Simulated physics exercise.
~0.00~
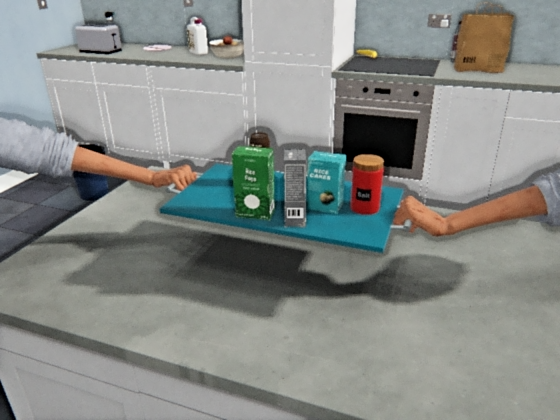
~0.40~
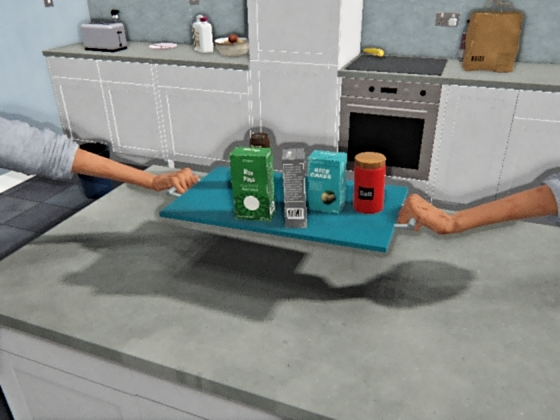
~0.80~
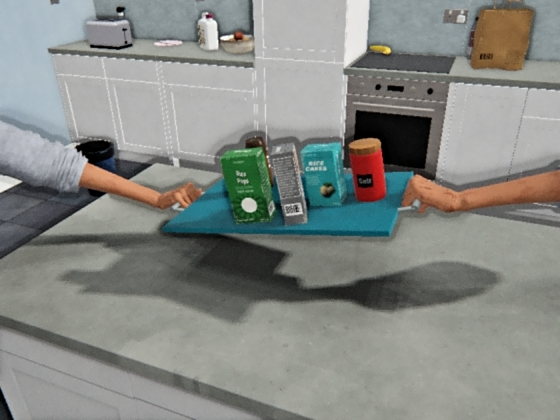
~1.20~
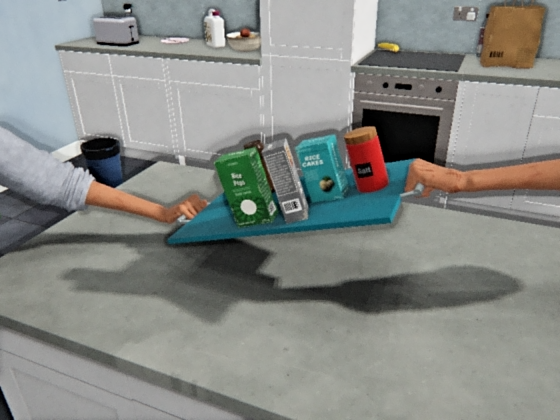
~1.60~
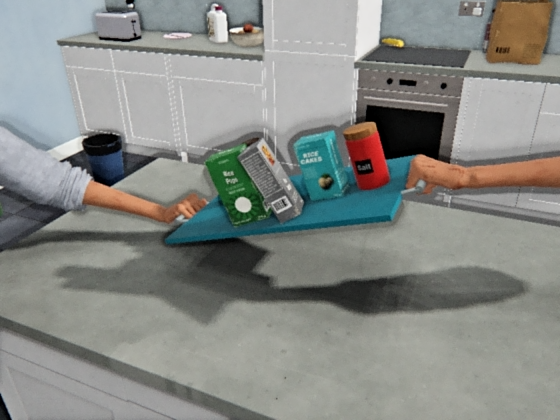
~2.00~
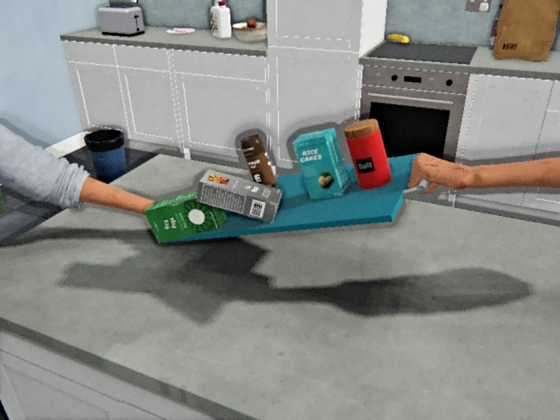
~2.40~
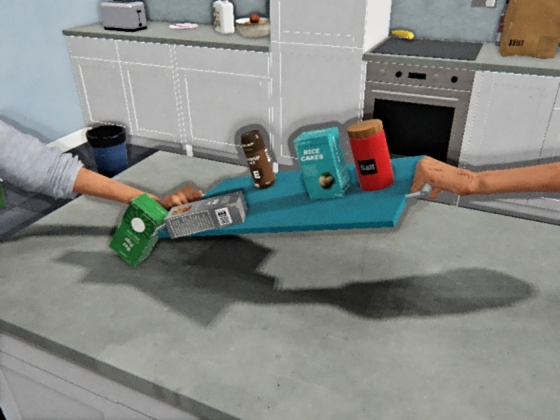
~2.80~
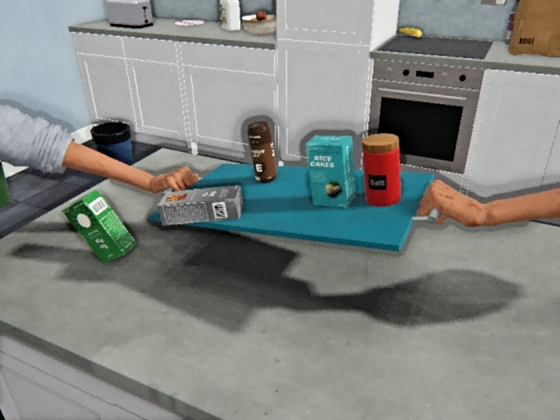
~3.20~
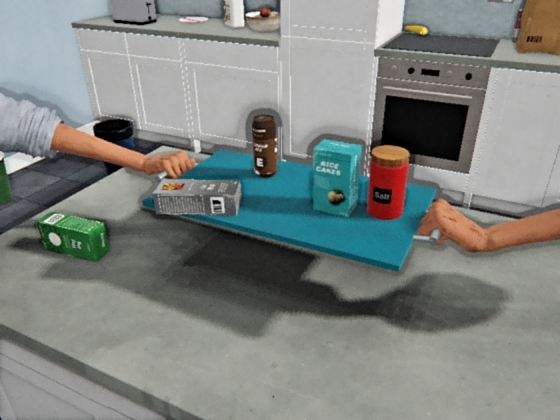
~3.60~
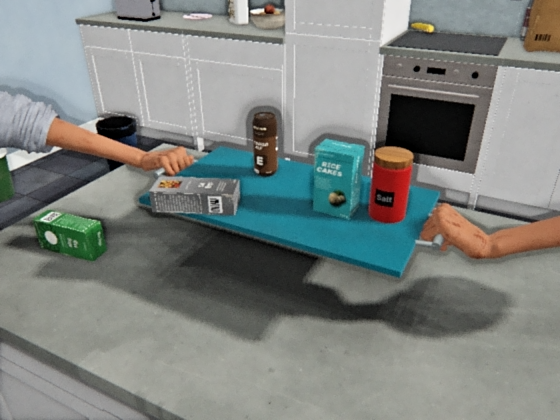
In the video, two hands hold a teal tray of containers above a kitchen counter and tilt it down to the left, so a grey carton topples and a green packet slides off; the tray levels out with the carton on its side and the other items still standing.
